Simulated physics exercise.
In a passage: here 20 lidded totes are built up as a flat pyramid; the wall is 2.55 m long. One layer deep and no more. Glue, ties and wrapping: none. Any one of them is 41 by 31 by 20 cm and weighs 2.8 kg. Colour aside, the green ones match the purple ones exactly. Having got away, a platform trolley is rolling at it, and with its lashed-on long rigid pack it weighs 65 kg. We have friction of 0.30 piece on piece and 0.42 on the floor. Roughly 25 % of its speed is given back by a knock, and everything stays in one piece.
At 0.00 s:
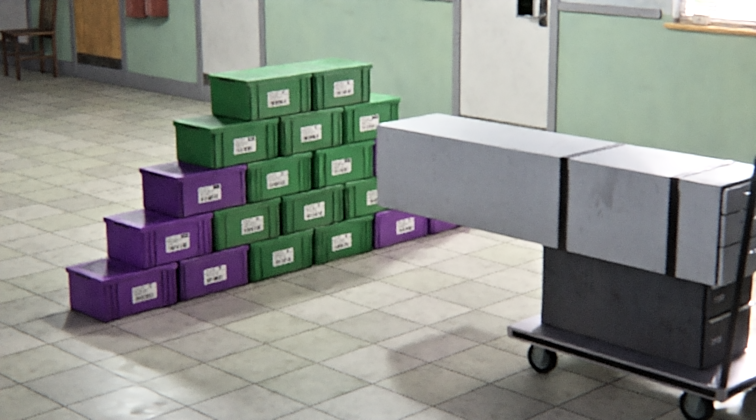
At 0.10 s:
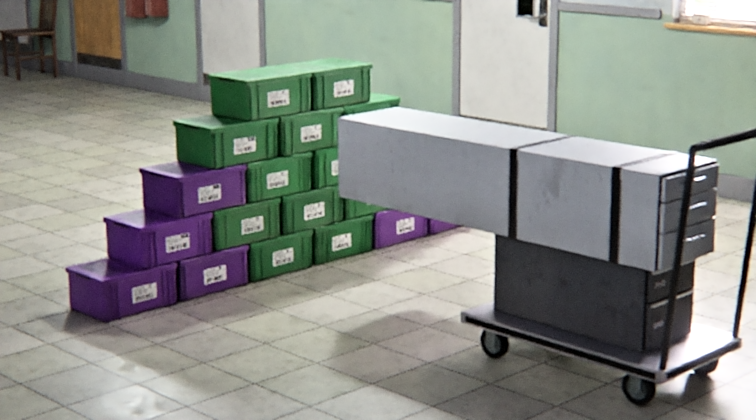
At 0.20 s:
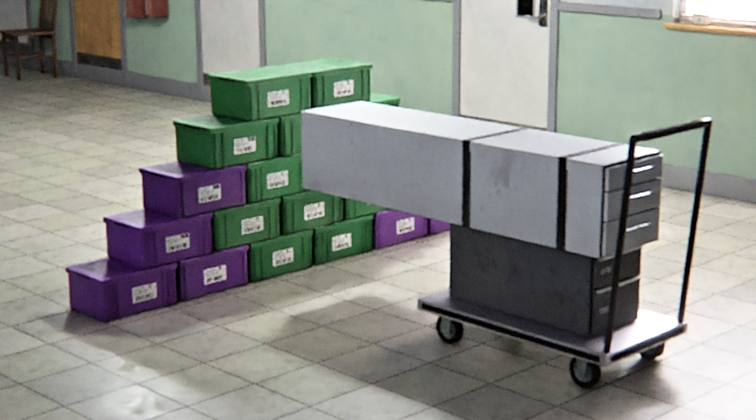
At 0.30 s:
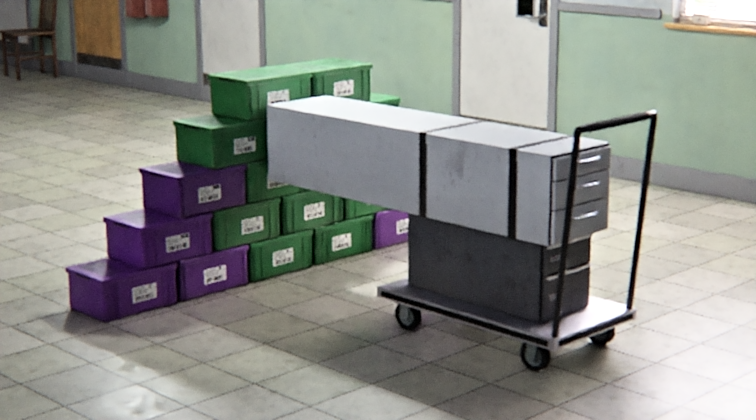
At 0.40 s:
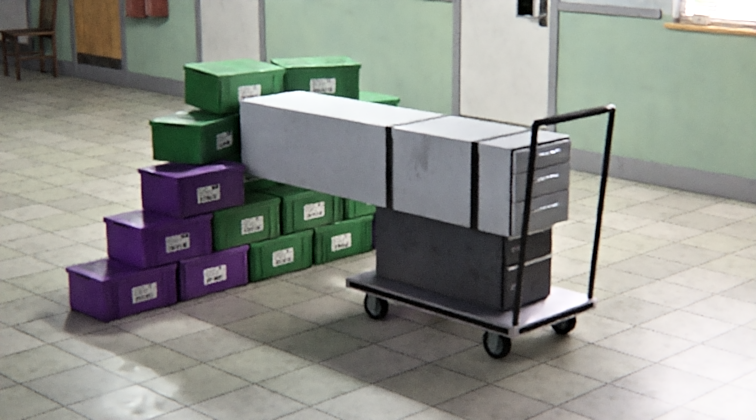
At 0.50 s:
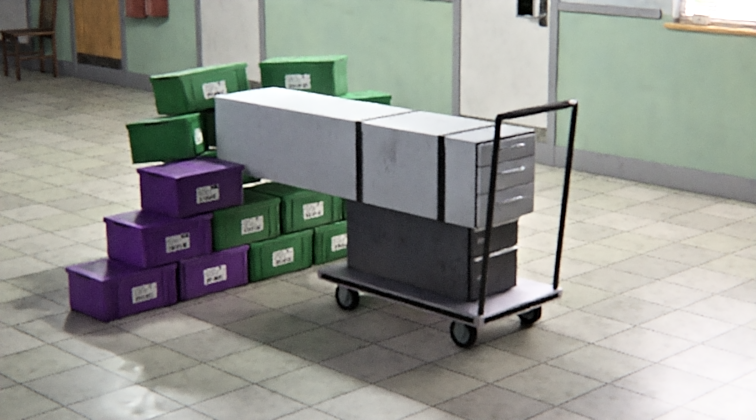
Platform trolley carrying long grey cabinets rolling left into a stepped stack of green and purple lidded totes, shoving upper green ones askew.
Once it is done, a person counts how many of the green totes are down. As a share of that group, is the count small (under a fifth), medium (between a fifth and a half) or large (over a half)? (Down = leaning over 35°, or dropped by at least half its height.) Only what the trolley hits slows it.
It is large.
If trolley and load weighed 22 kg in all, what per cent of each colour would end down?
Purple 0, green 70 per cent.
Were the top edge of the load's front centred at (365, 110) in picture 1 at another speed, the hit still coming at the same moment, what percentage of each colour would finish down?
Result - purple: 0%; green: 70%.
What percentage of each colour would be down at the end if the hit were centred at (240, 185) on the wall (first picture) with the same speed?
That hit would leave purple at 20 and green at 50 per cent down.
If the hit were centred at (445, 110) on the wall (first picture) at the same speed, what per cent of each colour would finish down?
Then purple ends 20 per cent down and green 0 per cent.
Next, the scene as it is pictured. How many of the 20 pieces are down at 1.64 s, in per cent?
35 per cent at that moment.
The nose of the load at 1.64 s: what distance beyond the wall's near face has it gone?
Some 170 centimetres.
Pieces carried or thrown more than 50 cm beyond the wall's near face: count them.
12 or so.
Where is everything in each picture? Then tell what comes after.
In the first frame (we follow the side turned to the camera), load (386, 151) 80 cm short of the wall; top green tote (344, 87); top purple tote (214, 192); no piece has moved.
In the second frame, load (346, 143) 54 cm short of the wall; top green tote (344, 87).
In the third frame, load (309, 136) 29 cm short of the wall; top green tote (344, 87).
In the fourth frame, load (275, 129) 40 mm short of the wall; top green tote (344, 87).
In the fifth frame, load (248, 124) 16 cm into the wall's line; top green tote (323, 85) displaced 12 cm; steepest lean 4°, the tote at (252, 92); 7 stirred so far.
In the sixth frame, load (222, 119) 35 cm into the wall's line; top green tote (297, 81) tipped 4°; top purple tote (212, 192); steepest lean 10°, the tote at (210, 151); 8 stirred so far.
Around 0.72 s, load 76 cm past the wall's line, still rolling; 6 of the 12 green totes down (6 of 20 in all colours); top green tote tipped 28°, 13 cm lower.
Around 1.00 s, load 1.17 m past the wall's line, still rolling; 7 of the 12 green totes down (7 of 20 in all colours); top green tote on its side; top purple tote displaced 55 mm.
Around 1.64 s, load 1.71 m past the wall's line, still rolling; 7 of the 12 green totes down (7 of 20 in all colours); top green tote on its side; top purple tote displaced 16 cm.
Finally (3.8 s), load 2.01 m past the wall's line, stopped; 8 of the 12 green totes down (9 of 20 in all colours); top green tote on its side; top purple tote 20 cm lower. That is 67 per cent. Seen by the last camera, middles, top green tote near (202, 168), top purple tote near (193, 217).
